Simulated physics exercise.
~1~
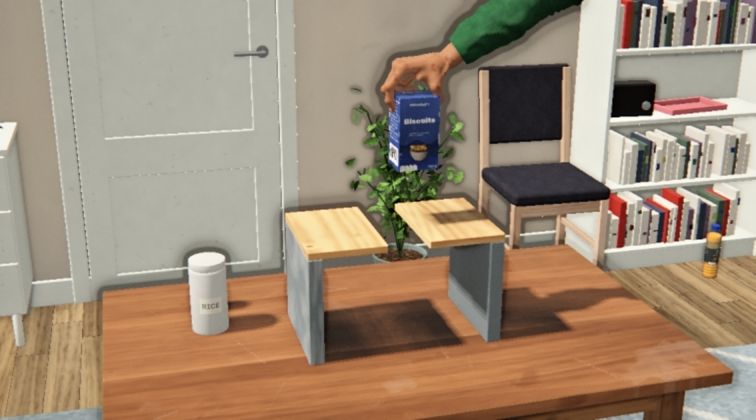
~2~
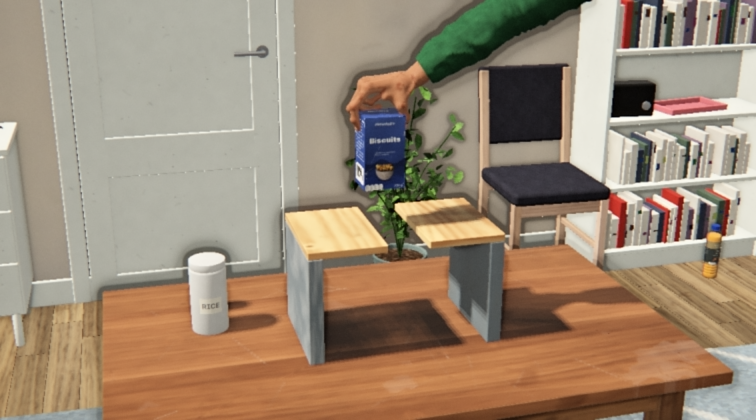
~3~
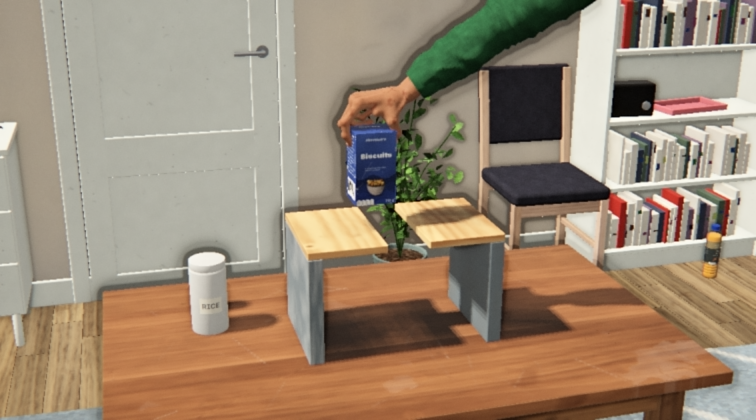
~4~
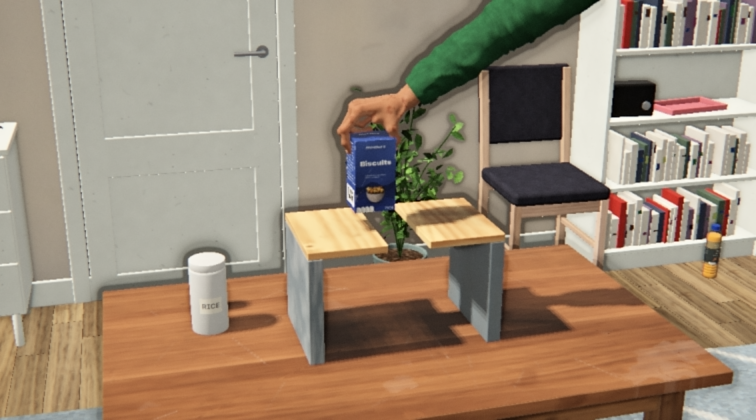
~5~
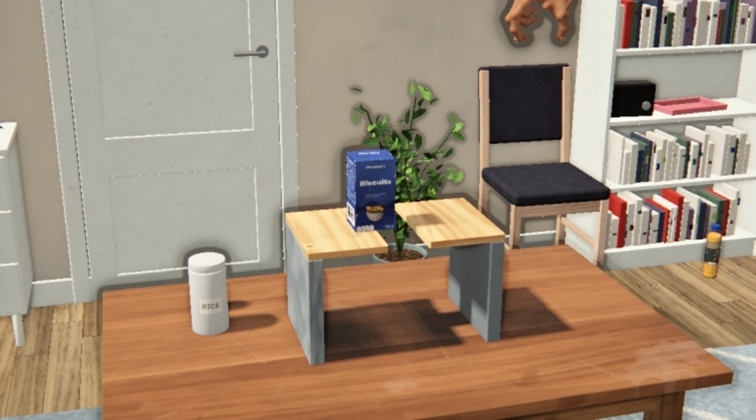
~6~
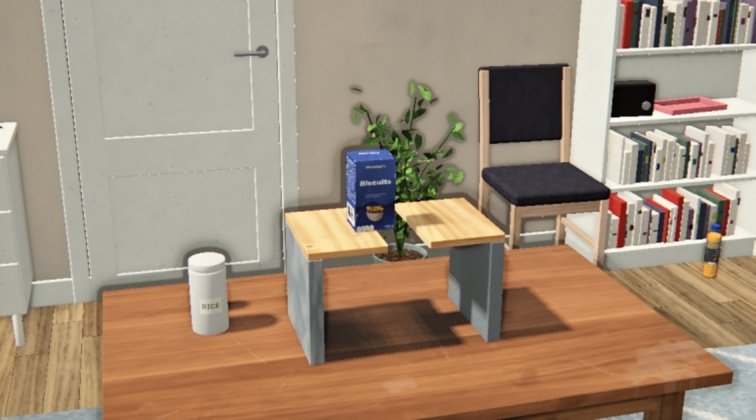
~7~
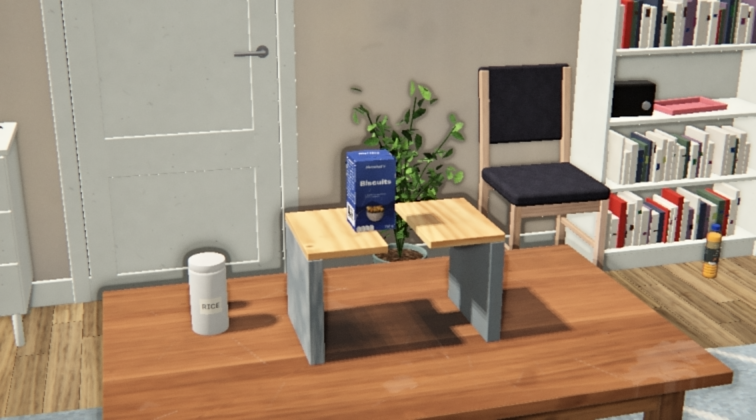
We see a hand in a green sleeve carry a blue carton left and down to two wooden ledges on a table, near a white jar. It lets go and withdraws, and the carton stays upright on top, at the gap between the ledges.
